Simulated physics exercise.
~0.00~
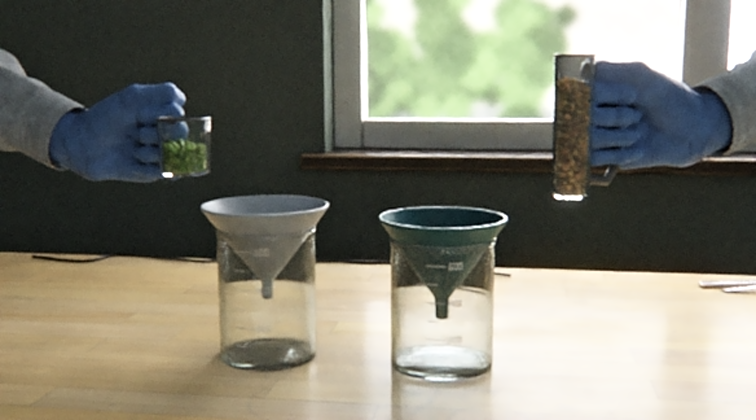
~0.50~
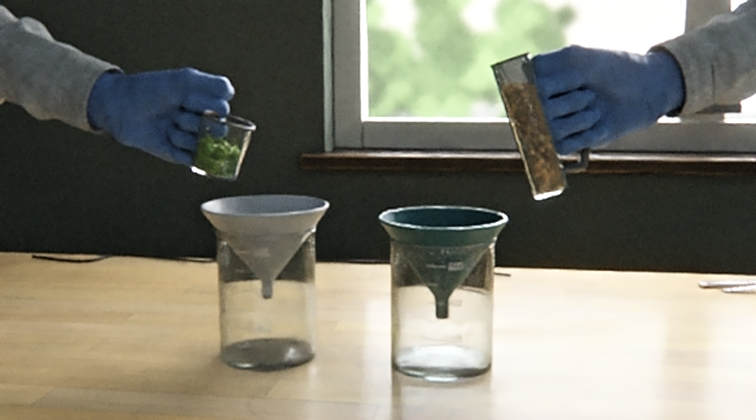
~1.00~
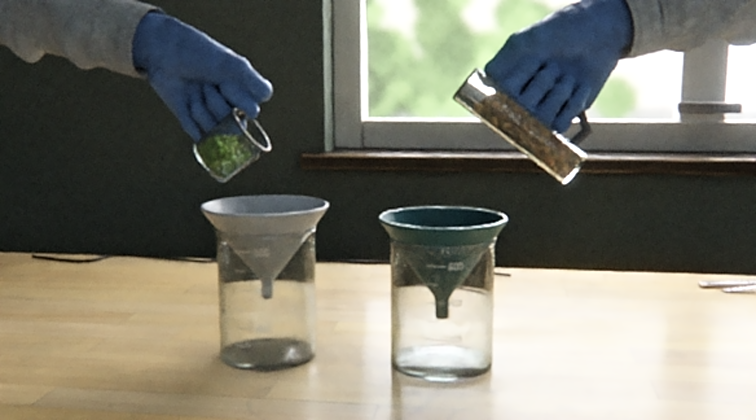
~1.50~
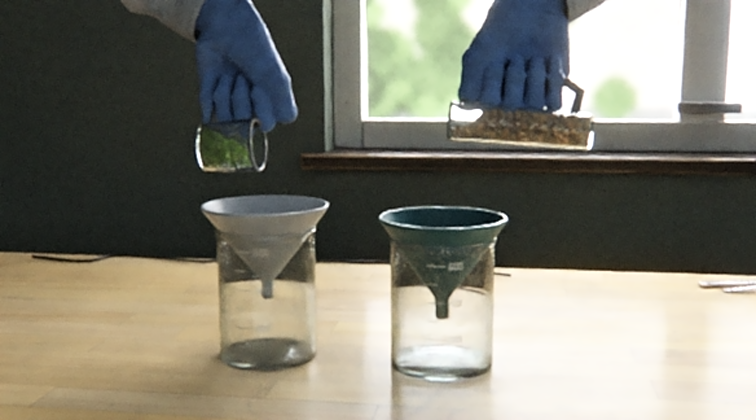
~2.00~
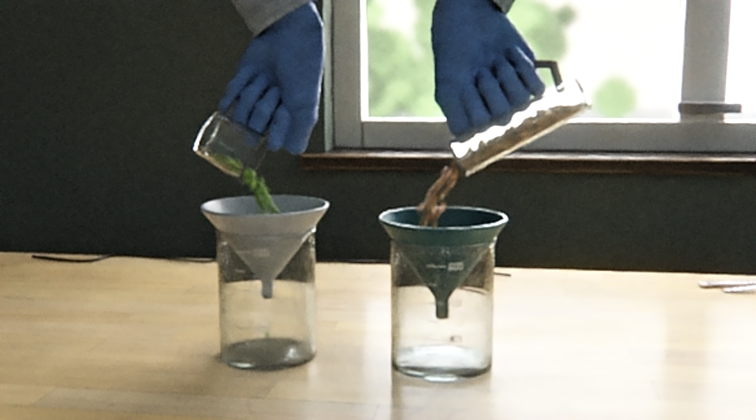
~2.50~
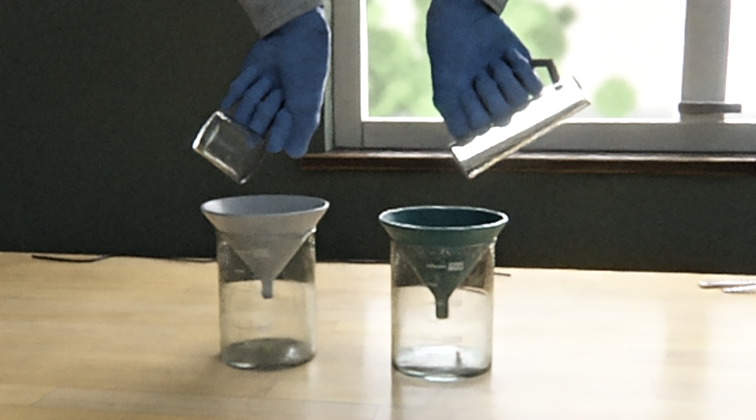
Two blue-gloved hands hold clear containers above a pair of funnels resting in glass jars, a small cup of green bits on the left and a taller, handled one of brown pieces on the right. The hands move inward, tilting both containers until they lie on their sides, with everything still inside. They tip further, and green and brown streams pour down into the grey and dark green funnels. Soon both containers are empty, still held tilted above. Nearly all the material stays stuck in the funnels, leaving the jars below looking almost empty.
